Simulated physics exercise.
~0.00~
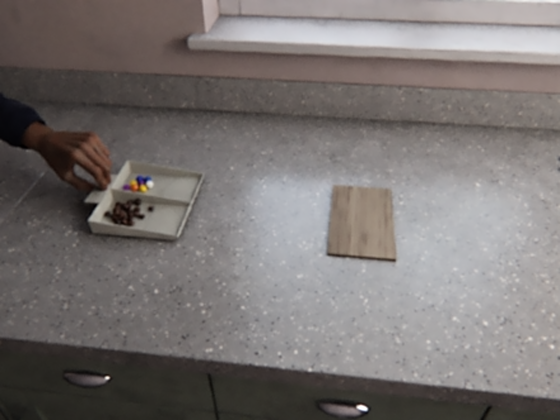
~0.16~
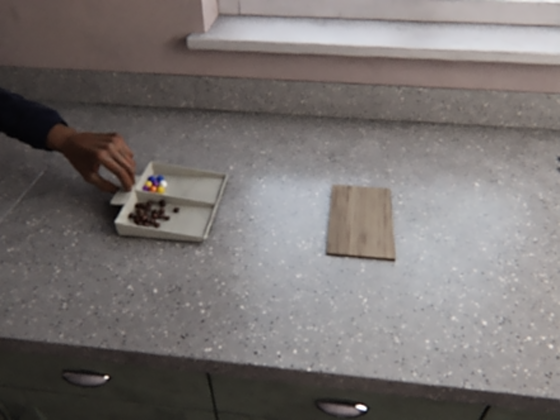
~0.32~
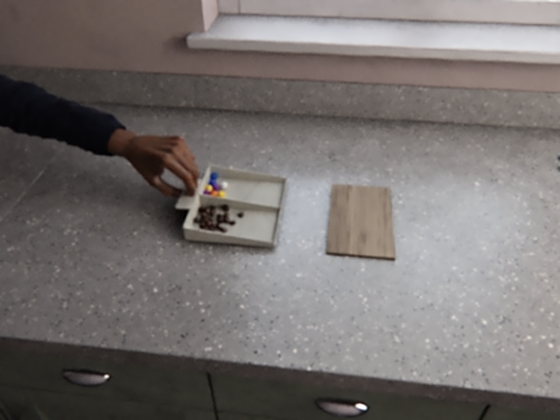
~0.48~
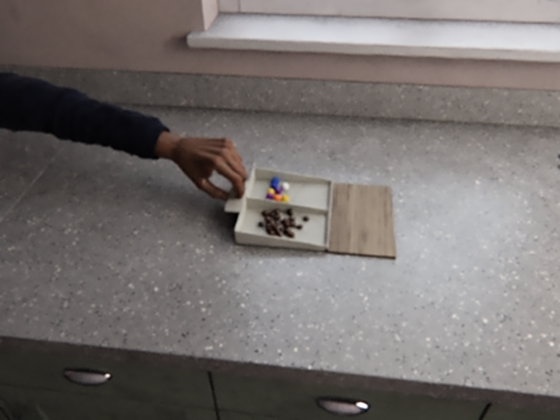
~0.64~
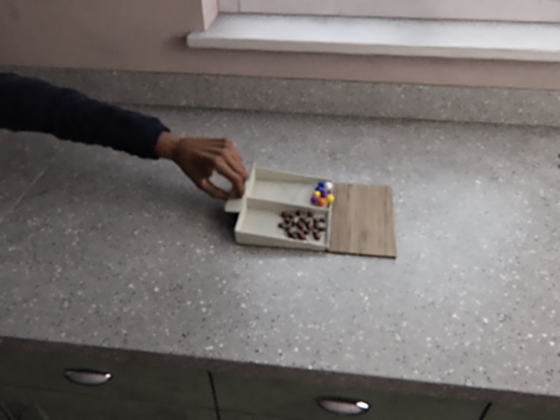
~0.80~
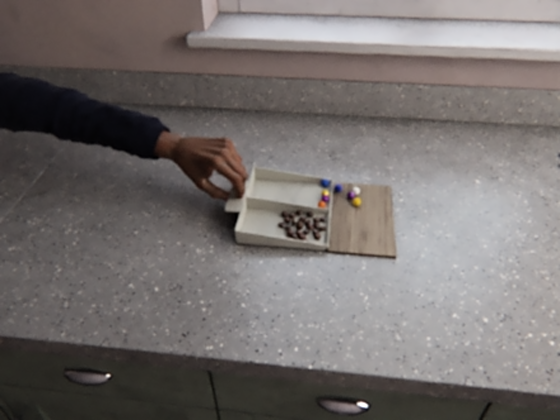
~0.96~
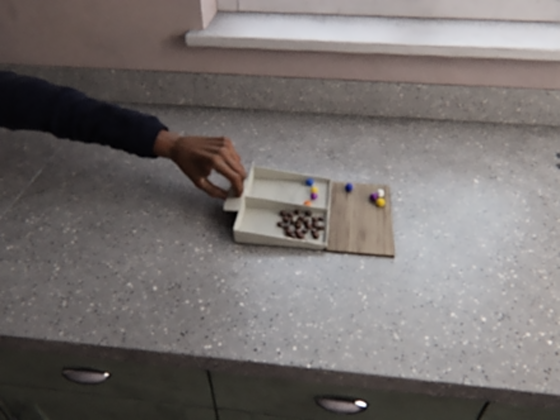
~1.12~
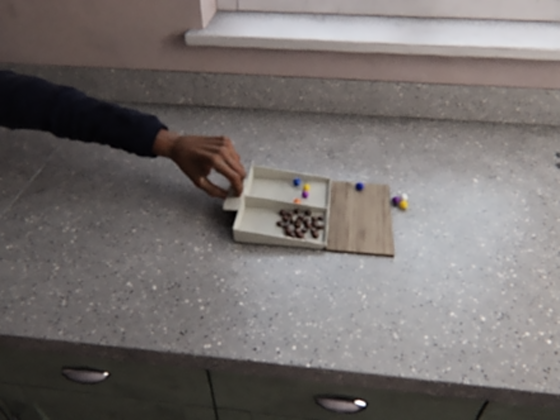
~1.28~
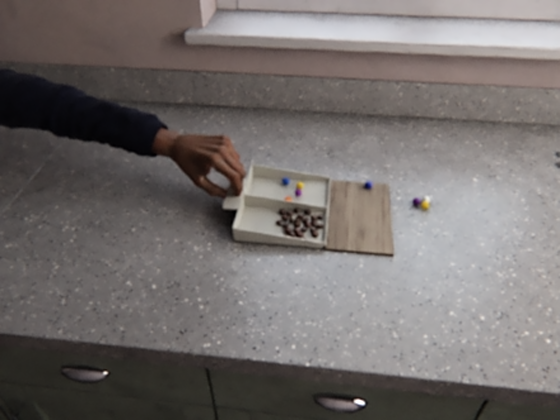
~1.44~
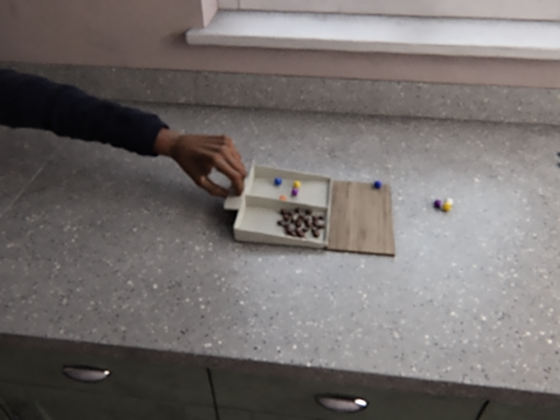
A hand slid a shallow divided tray right across a speckled counter until it stopped against a flat wooden board. The brown pieces shifted forward but stayed inside, while some colourful beads rolled out over the board, a few ending up beyond it.
